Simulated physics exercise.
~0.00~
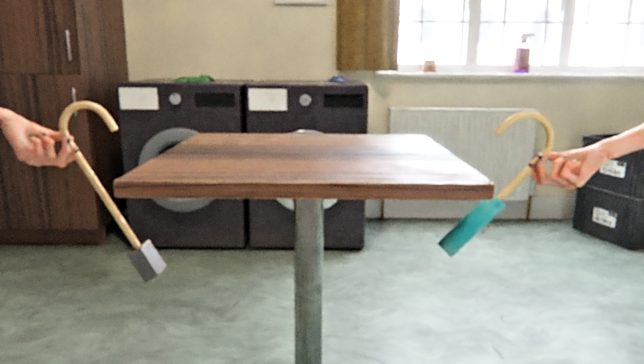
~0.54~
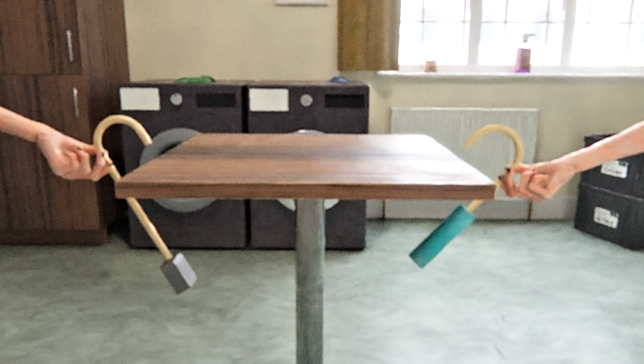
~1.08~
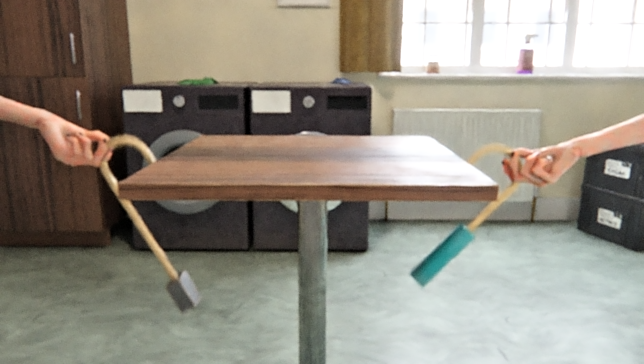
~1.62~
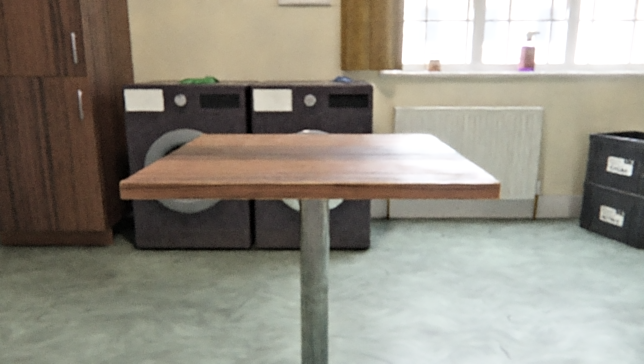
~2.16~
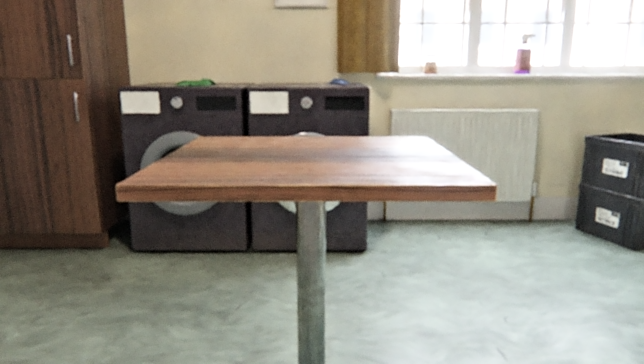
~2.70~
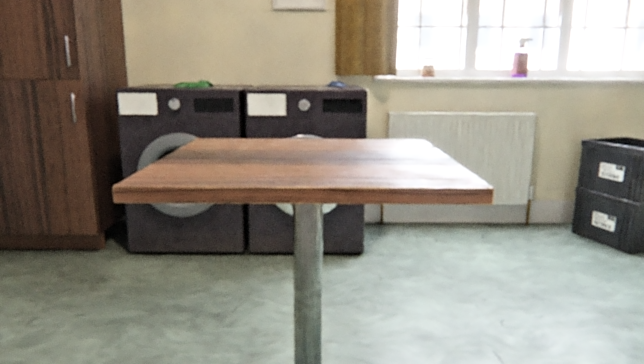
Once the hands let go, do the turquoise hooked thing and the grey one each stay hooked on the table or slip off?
The turquoise one slips off the table, and the grey one slips off too, leaving both edges bare.
